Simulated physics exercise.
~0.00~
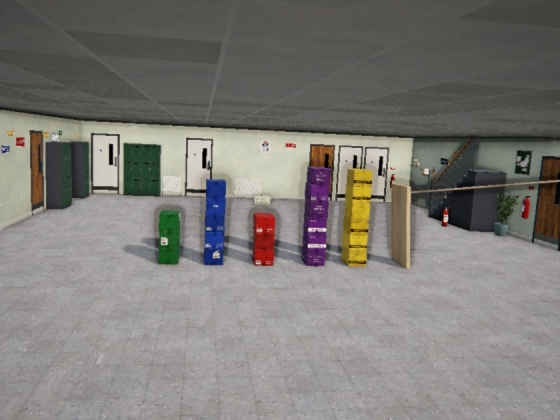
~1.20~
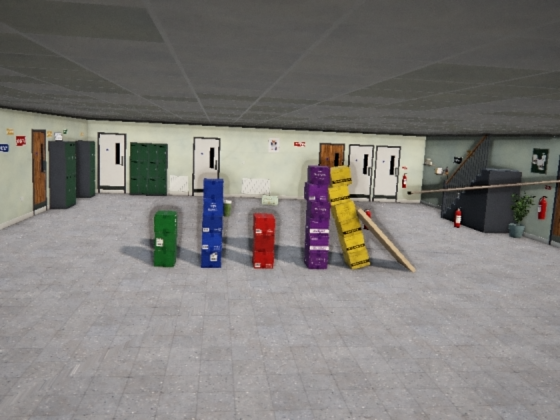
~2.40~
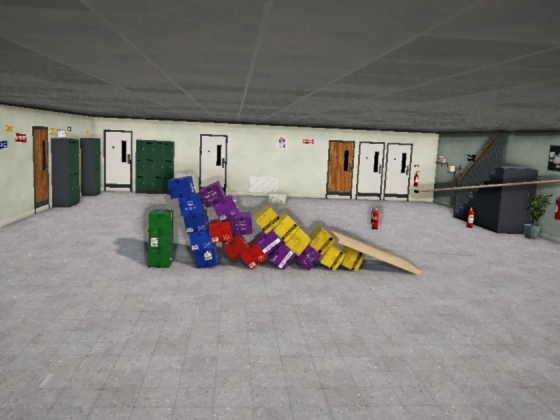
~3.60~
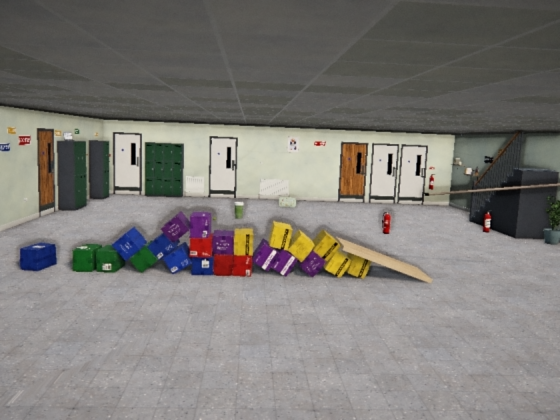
Five columns of taped cartons, green, blue, red, purple and yellow from left to right, stand in a row across a grey tiled hall, seen from the front with doors and lockers behind. At the right end an upright tan board tips left against the tall yellow column, which leans into the purple one. The yellow and purple cartons topple leftward over the red stack and into the blue, while the view drifts slightly sideways. The blue column then falls onto the green. Finally, the cartons lie in a long, jumbled line, one blue carton at the far left, the board slanting against the yellow ones.
